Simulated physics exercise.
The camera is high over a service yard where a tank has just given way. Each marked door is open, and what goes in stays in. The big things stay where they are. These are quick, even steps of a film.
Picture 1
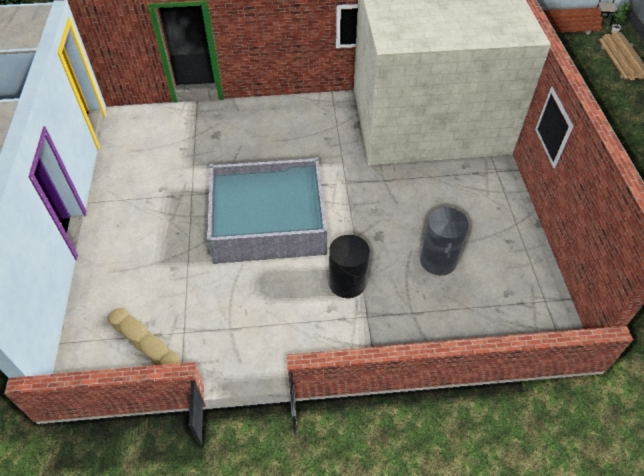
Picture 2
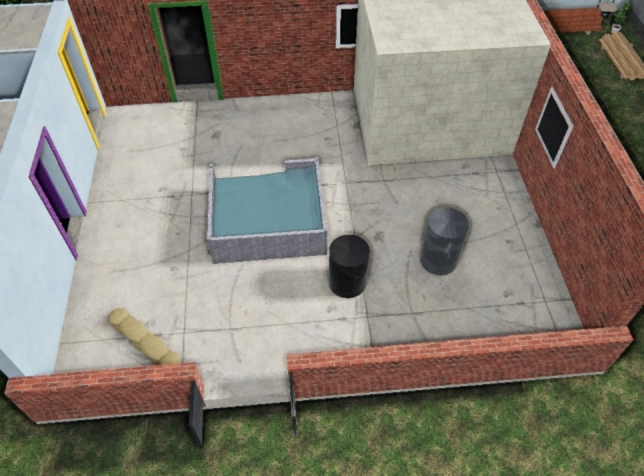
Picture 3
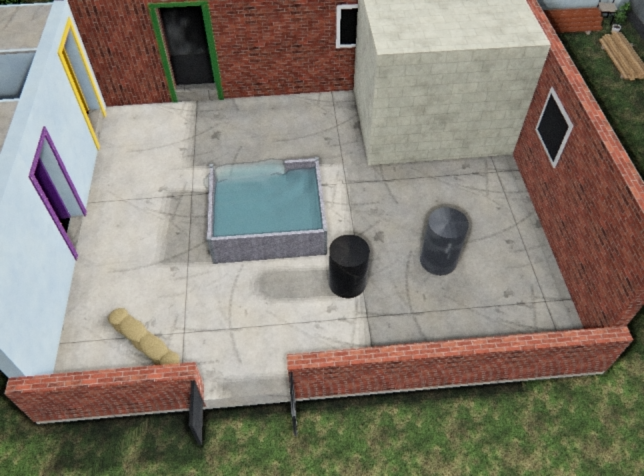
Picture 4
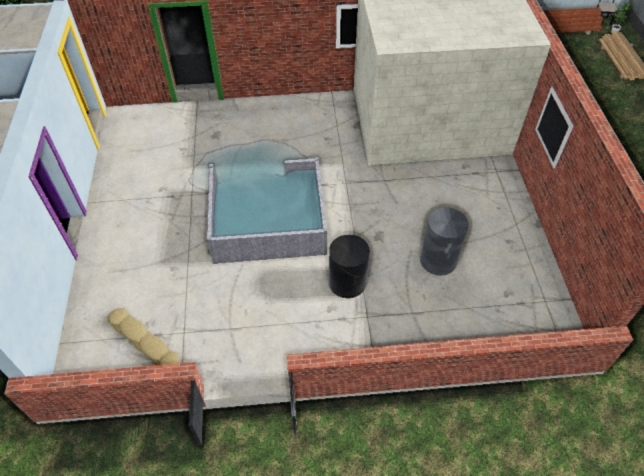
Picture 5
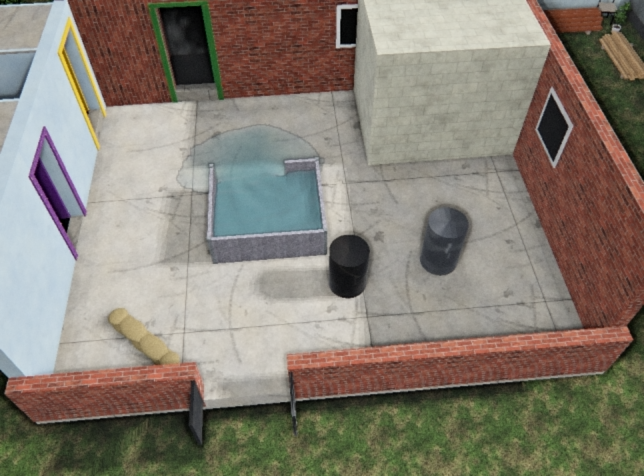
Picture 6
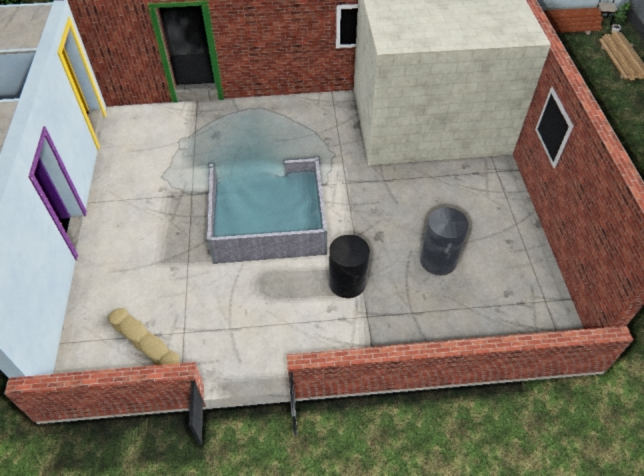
Water pours from a gap in the tank's far side and spreads across the concrete yard.
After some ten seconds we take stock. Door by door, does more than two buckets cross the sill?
One by one: The green door holds within the limit; the purple door holds within the limit; the yellow door holds within the limit.
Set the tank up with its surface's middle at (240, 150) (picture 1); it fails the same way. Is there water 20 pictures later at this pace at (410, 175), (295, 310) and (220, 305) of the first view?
In that order: Not flooded, no water, clear.
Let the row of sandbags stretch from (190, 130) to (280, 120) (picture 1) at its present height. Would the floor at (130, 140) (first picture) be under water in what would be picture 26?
At that place: Wet.
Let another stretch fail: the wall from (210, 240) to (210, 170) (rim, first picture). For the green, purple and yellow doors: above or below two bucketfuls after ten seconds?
One by one: Green door takes less; purple door floods; yellow door stays under.
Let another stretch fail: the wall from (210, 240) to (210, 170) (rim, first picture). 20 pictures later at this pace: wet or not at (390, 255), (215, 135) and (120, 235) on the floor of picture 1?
In that order: Dry, not flooded, flooded.
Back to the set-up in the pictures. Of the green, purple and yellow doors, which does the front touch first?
The green door.
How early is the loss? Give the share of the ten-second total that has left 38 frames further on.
I make it 5 per cent.
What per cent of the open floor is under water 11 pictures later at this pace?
About 25 per cent.
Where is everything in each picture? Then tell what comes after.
The tank at (266, 200) is whole and still, in the first picture.
Water pours out on the tank's far side and has run to a hidden place, in the second picture.
Water pours out on the tank's far side and has run to a hidden place, in the third picture.
Water pours out on the tank's far side and has run to (270, 143), in the fourth picture.
The front is at (266, 127), out from the gap on the tank's far side, in the fifth picture.
The front is at (260, 111), out from the gap on the tank's far side, in the sixth picture.
A moment on, water covers 20 % of the floor; the green door wet at the sill, nothing in, the purple door not reached, the yellow door not reached.
Next, water covers 25 % of the floor; the green door wet at the sill, nothing in, the purple door not reached, the yellow door wet at the sill, nothing in.
Then, water covers 30 % of the floor; the green door wet at the sill, nothing in, the purple door not reached, the yellow door under two buckets in.
Later, water covers 60 % of the floor; the green door wet at the sill, nothing in, the purple door wet at the sill, nothing in, the yellow door under two buckets in.
In the end, water covers 75 % of the floor; the green door wet at the sill, nothing in, the purple door under two buckets in, the yellow door under two buckets in.
